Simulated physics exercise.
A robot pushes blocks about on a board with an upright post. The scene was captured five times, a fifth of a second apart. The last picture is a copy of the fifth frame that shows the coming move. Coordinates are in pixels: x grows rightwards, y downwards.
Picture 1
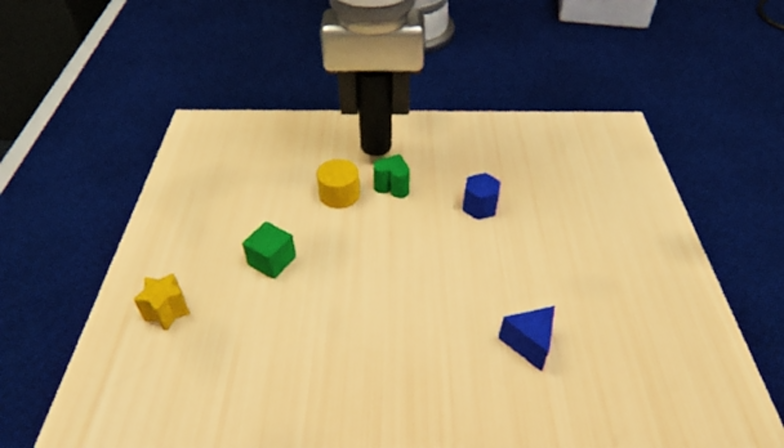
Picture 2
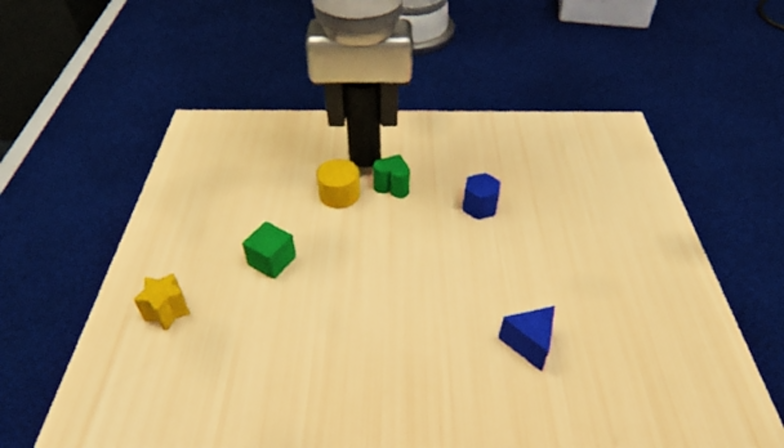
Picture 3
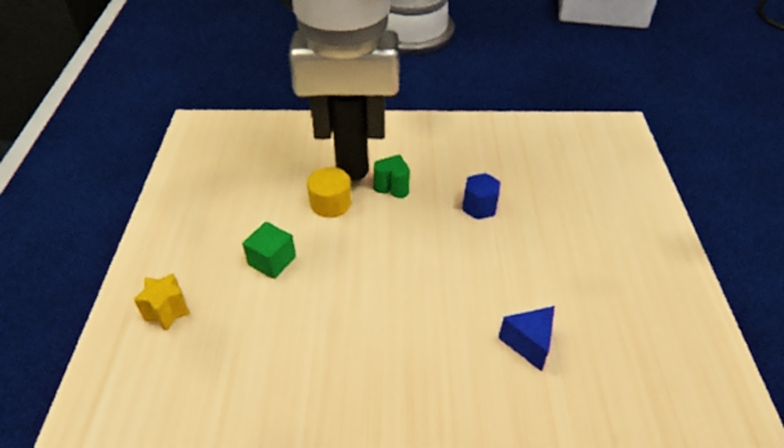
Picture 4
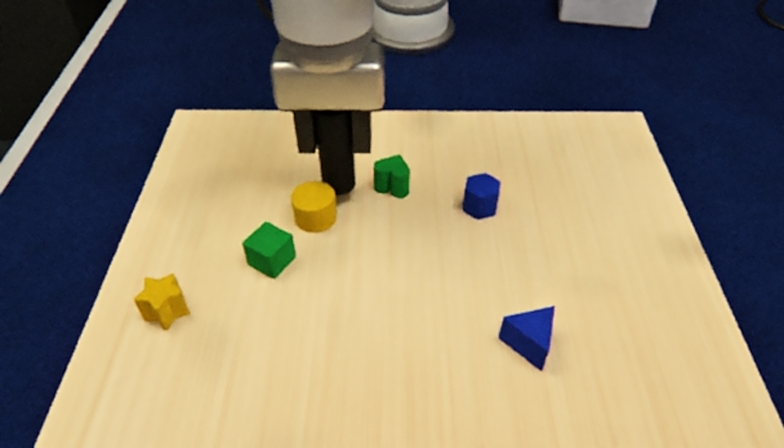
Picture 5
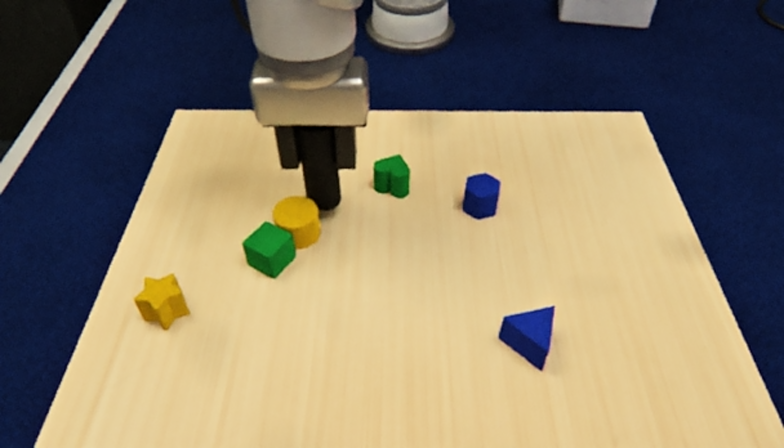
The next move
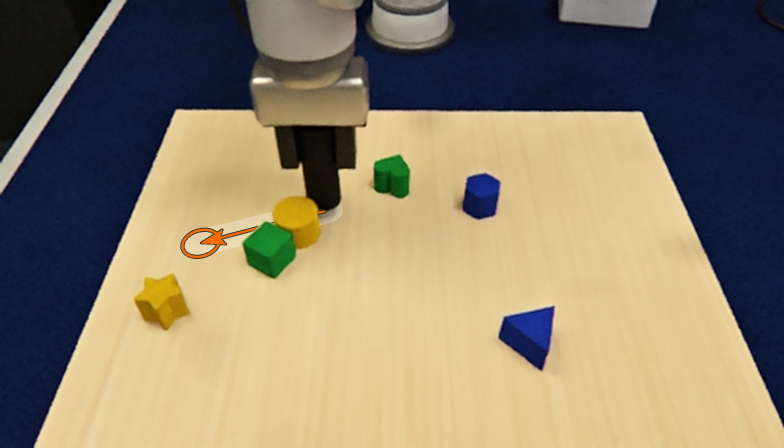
The footage shows a robot arm lowering its dark post toward the viewer and left across a light wooden board, pushing a yellow cylinder diagonally until it sits beside a green block, while the other yellow, green and blue blocks stay still.
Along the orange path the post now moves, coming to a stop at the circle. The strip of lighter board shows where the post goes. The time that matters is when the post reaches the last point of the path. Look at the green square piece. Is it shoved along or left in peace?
The push reaches it.
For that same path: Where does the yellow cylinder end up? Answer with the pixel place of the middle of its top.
It should be at about (225, 244).
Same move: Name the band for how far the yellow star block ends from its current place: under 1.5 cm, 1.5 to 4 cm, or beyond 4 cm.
The under 1.5 cm band.
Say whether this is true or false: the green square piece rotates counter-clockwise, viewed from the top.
Answer: True.
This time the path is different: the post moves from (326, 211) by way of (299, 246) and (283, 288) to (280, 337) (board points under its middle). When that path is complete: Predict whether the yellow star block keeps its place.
Once the post is done, the yellow star block is in a new spot.
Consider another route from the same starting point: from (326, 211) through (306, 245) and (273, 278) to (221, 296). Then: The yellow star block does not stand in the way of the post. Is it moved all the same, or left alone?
It shifts position.
The drawn path runs from (326, 211) directly to (201, 243).
On the path given first. One third of the way, post at (283, 210); green square piece at (251, 260), turned 15° anticlockwise; yellow cylinder at (263, 227).
Two thirds of the way, post at (240, 221); green square piece at (246, 272), turned 40° anticlockwise; yellow cylinder at (234, 240).
At the end, post at (197, 232); yellow star block not moved; green square piece at (246, 274), turned 45° anticlockwise; yellow cylinder at (225, 244); green heart not moved.
